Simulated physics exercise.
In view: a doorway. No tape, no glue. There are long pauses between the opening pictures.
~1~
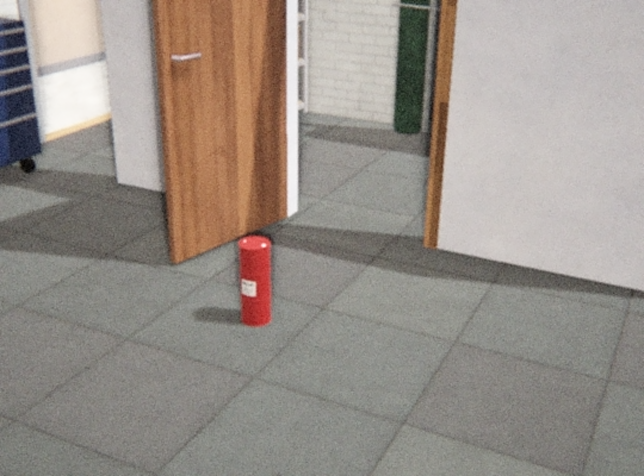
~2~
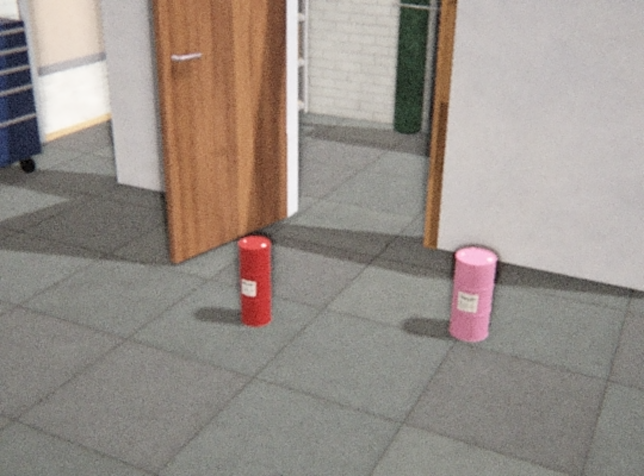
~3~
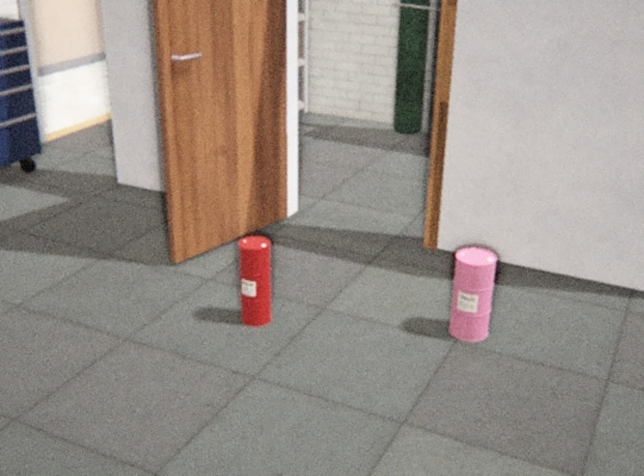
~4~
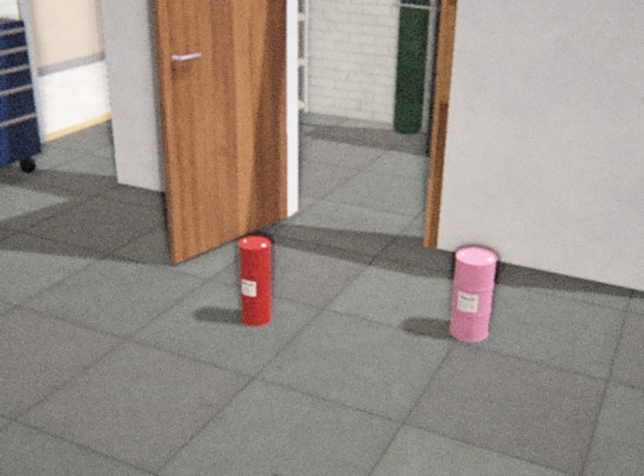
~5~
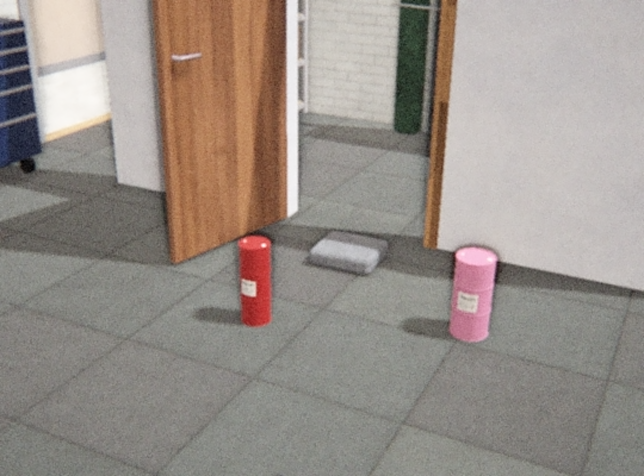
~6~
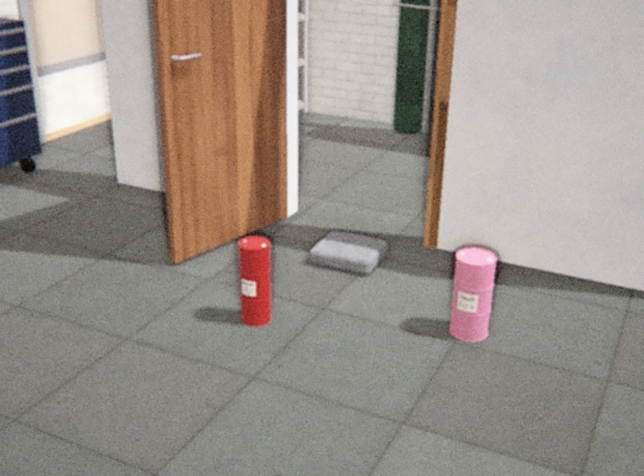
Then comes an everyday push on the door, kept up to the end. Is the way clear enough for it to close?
The door stops short.
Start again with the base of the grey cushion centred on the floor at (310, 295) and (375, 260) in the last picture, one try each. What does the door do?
In the first case it shuts; in the second case it stops short.
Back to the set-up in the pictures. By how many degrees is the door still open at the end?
Some 20° open.
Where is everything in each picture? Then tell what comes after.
In the first picture, door wide open and still.
In the second picture, door wide open and still; pink canister (472, 295); red canister (255, 282).
In the third picture, door wide open and still; pink canister (472, 295); red canister (255, 282).
In the fourth picture, door wide open and still; pink canister (472, 295); red canister (255, 282).
In the fifth picture, door wide open and still; pink canister (472, 295); red canister (255, 282).
In the sixth picture, door wide open and still; grey cushion (349, 252); pink canister (472, 295).
Then, 0.90 s past the last view, door at 82°.
Then, 1.70 s past the last view, door at 49°; grey cushion displaced a little near (357, 251).
Then, 2.00 s past the last view, door at 38°; grey cushion displaced a little near (378, 248).
Then, 2.30 s past the last view, door at 28°; grey cushion displaced about its own width near (396, 245).
Finally, door at 21°; moved from the start, grey cushion; the other 2 still in place. Final places as the last picture's camera would see them, grey cushion near (404, 245).
